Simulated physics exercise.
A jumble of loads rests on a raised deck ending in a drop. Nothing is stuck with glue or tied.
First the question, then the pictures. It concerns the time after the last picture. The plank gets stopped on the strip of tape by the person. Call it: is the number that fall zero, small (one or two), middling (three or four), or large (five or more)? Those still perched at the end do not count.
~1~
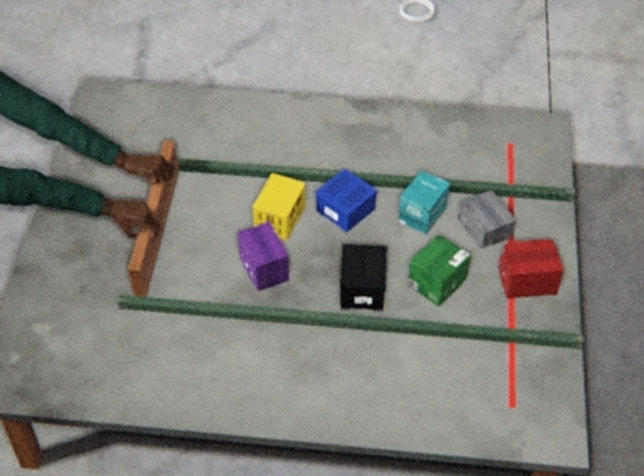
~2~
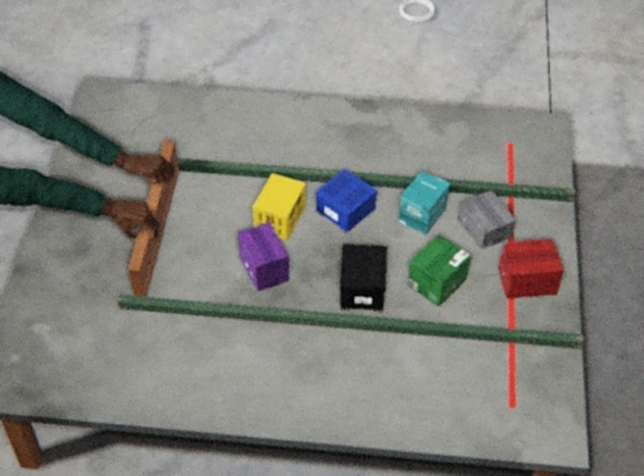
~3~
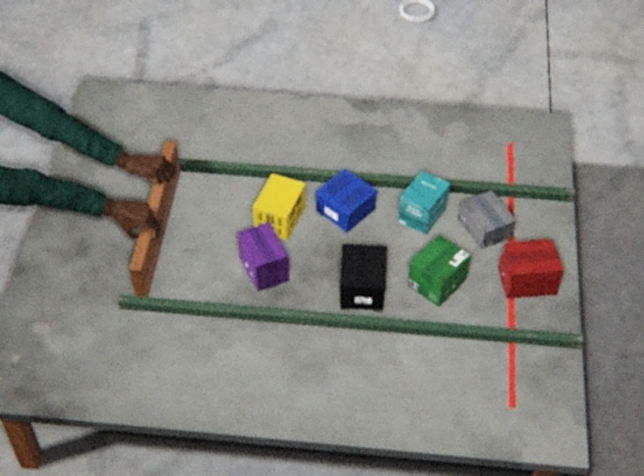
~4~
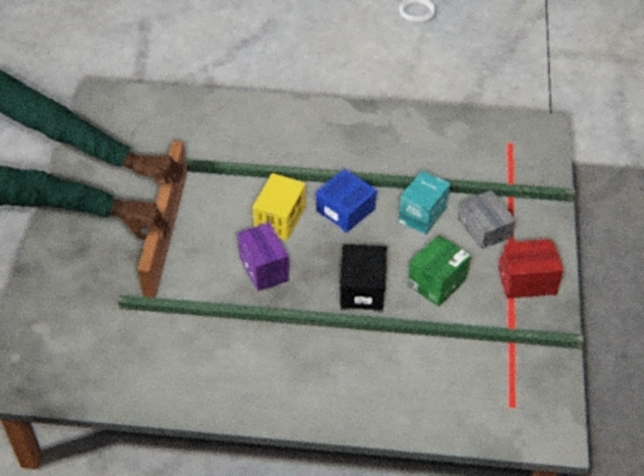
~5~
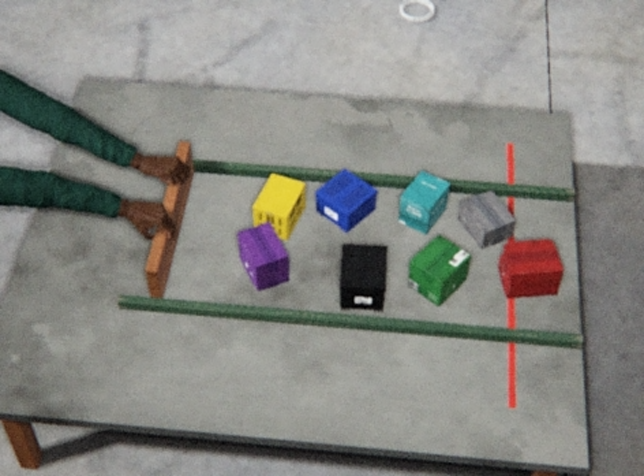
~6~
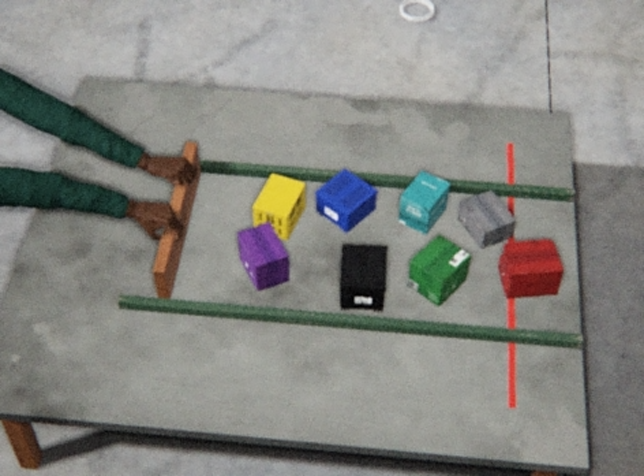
It is middling.
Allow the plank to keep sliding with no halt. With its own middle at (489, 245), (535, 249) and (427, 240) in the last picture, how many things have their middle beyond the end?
4; 6; 0.
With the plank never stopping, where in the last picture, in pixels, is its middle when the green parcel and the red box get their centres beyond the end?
Its middle is about (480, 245) and about (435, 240).
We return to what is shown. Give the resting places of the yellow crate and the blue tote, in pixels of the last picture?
The yellow crate stops around (532, 225); the blue tote around (572, 209).
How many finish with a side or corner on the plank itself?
That would be 2 of them.
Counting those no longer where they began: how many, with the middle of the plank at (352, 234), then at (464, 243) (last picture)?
I get 7 at the one place and 8 at the other.
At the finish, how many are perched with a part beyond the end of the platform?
I count 2 overhanging.
Soon after, none off yet; red box at rest near (530, 269); grey box at rest near (487, 220); green parcel at rest near (439, 270).
In the end, the number that fall off is three or four; gone, turquoise box, green parcel, grey box and red box.
